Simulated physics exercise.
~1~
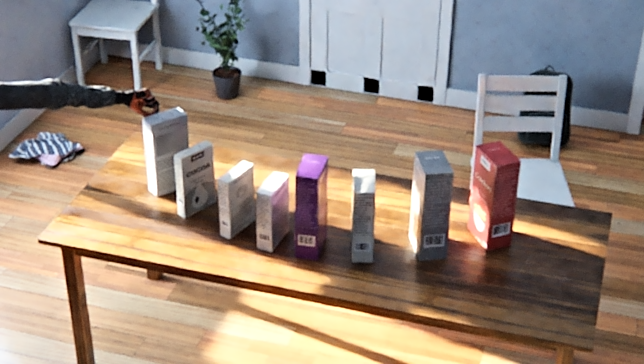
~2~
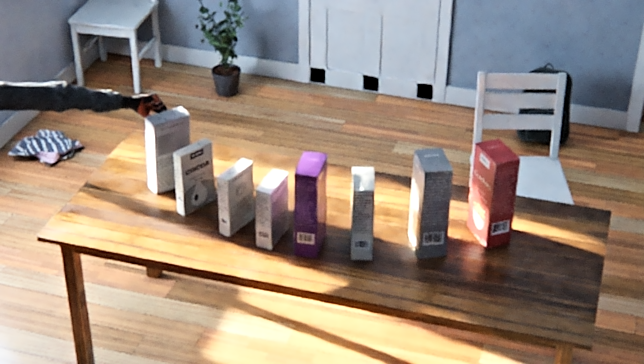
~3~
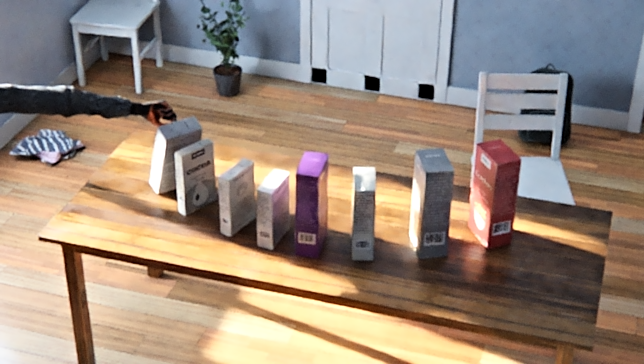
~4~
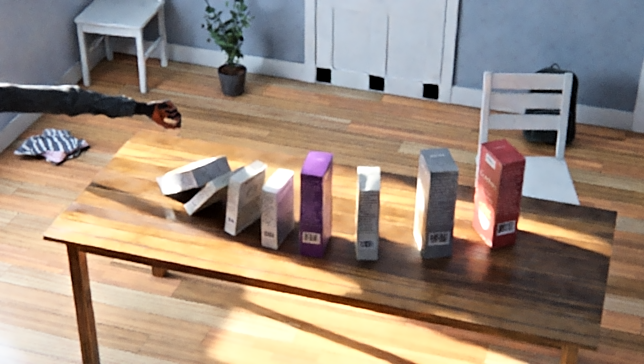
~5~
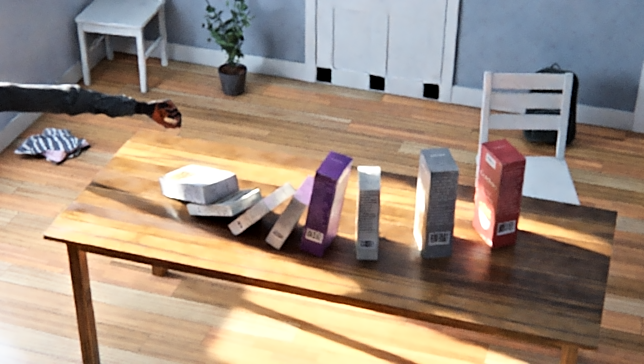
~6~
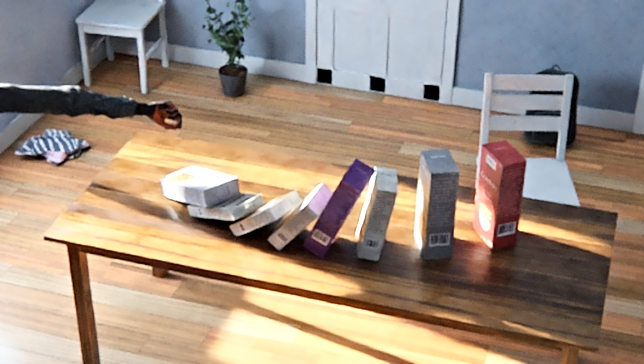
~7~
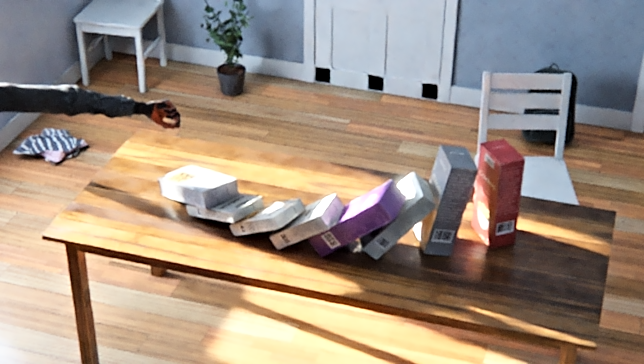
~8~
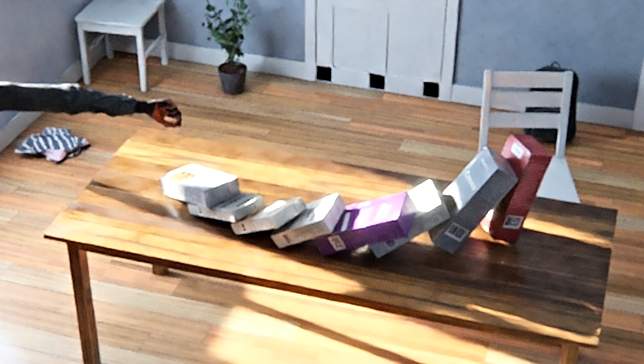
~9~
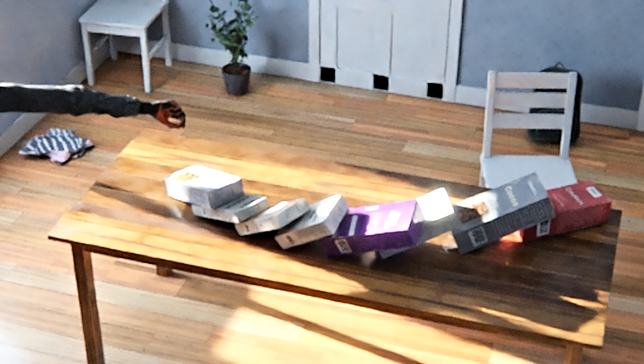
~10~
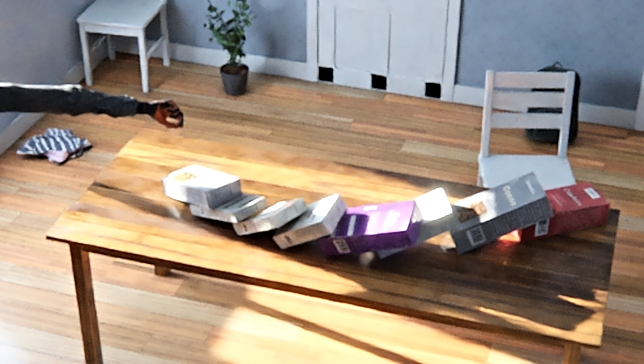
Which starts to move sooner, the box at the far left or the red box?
The box at the far left starts to move sooner, leaning under the hand while the red box is still upright. The red box tips only near the end of the run.
